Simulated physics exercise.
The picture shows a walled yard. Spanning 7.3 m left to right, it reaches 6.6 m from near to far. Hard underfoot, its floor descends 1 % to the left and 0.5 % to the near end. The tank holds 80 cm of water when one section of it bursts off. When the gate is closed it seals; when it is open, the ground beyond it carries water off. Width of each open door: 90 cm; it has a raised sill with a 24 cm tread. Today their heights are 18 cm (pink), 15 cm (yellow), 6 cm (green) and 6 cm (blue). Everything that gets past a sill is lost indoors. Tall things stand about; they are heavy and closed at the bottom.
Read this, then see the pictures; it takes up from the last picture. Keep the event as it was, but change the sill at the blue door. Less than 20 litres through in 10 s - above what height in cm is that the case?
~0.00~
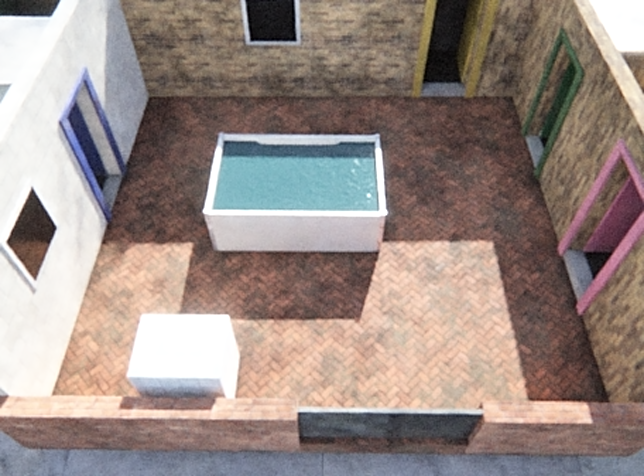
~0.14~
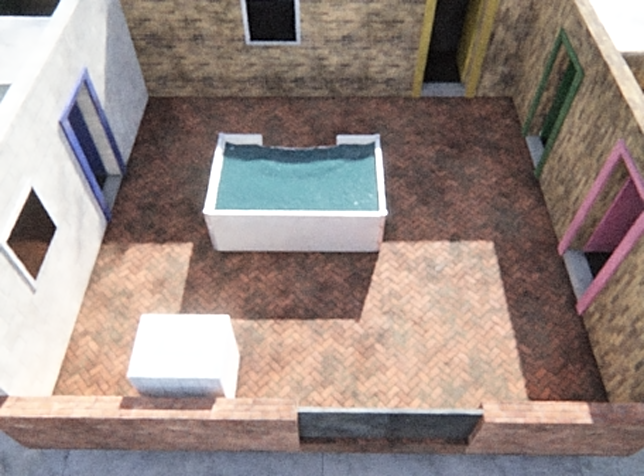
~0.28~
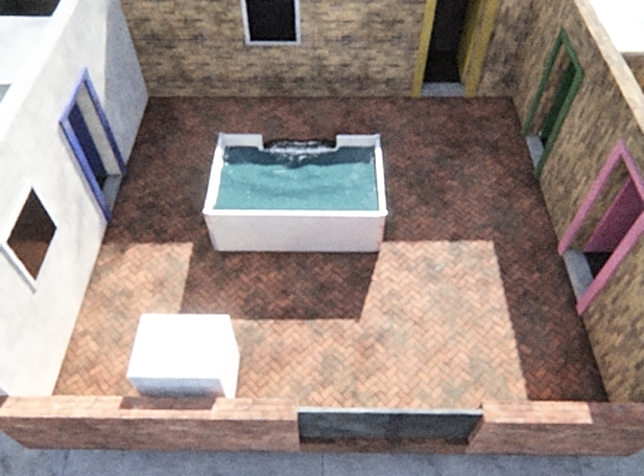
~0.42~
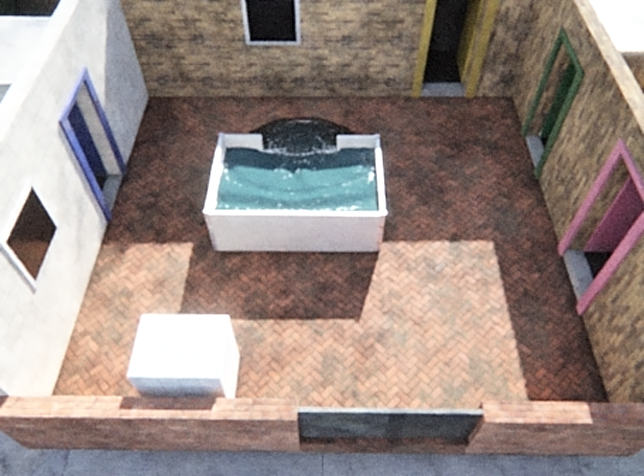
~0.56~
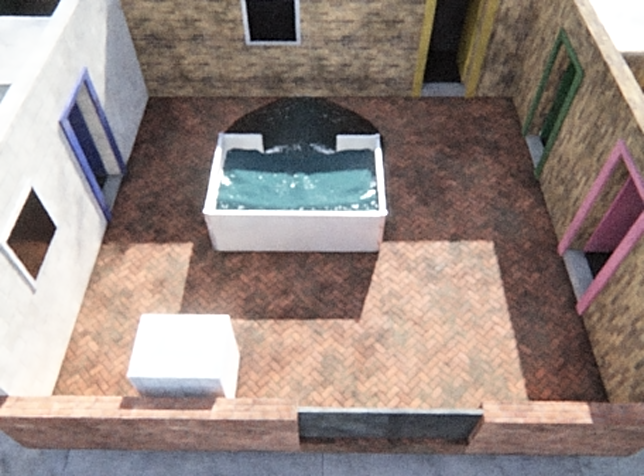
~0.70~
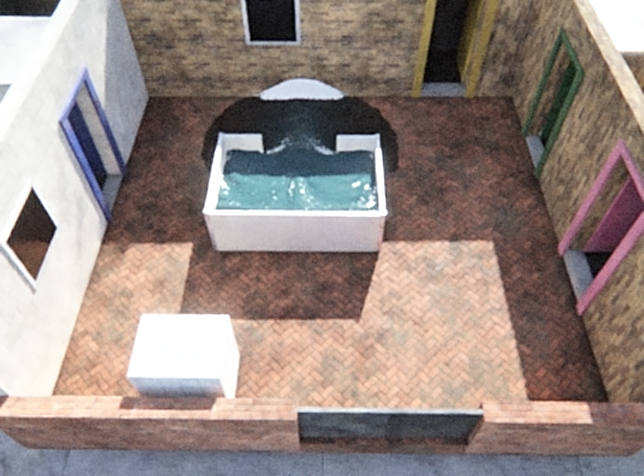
Above about 6 cm.
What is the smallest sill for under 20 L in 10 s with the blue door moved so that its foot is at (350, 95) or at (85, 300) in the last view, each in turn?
You'd want about 31 cm there first, then about 10.0 cm.
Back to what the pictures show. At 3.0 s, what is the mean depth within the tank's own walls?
The average depth is some 31 cm.
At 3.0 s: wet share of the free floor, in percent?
About 40 per cent.
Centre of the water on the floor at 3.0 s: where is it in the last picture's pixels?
The water's centre is at about (299, 157).
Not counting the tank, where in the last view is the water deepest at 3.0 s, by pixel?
Around (156, 105).
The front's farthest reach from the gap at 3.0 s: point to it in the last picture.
Pixel: About (509, 100).
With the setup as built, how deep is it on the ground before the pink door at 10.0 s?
A ruler would read roughly 2.5 cm.
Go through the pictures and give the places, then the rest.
The tank at (297, 176) is whole and still, 80 cm deep; the blue door at (97, 152) is dry, in the first picture.
The front is at a hidden place, 0.4 m from the gap on the far side; 0.4 m2 of floor is wet, 80 cm left at the back, in the second picture.
Water pours out on the far side and has run 0.8 m, to a hidden place; about 13 cm deep outside, 79 cm at the back, in the third picture.
The gap is on the far side, the front 1.4 m out at (281, 121); the back of the tank holds 71 cm, in the fourth picture.
The front is at (292, 98), 2.2 m from the gap on the far side; 4.6 m2 of floor is wet, 69 cm left at the back, in the fifth picture.
The front is at (250, 98), 2.2 m from the gap on the far side; 6.0 m2 of floor is wet, 72 cm left at the back; 1.9 m in a straight line remain to the blue door at (97, 152), in the sixth picture.
After 1.4 s water covers 20 % of the floor, deepest (49 cm) near (291, 105); it has not reached the blue door.
After 3.0 s water covers 40 % of the floor, deepest (34 cm) near (156, 105); 8 cm at the blue door, 0 litres in over its 6 cm sill.
After 10.0 s water covers 100 % of the floor, deepest (16 cm) near (315, 252); 6 cm at the blue door, 19 litres in over its 6 cm sill.
At the blue door as built, the water arrived by 2.3 s and peaked near 9 cm at 3.8 s.
Run again over the same 10 s with other heights there, 30 litres in over 5 cm, 11 litres over 7 cm. The limit of 20 litres is kept from about 6 cm up.
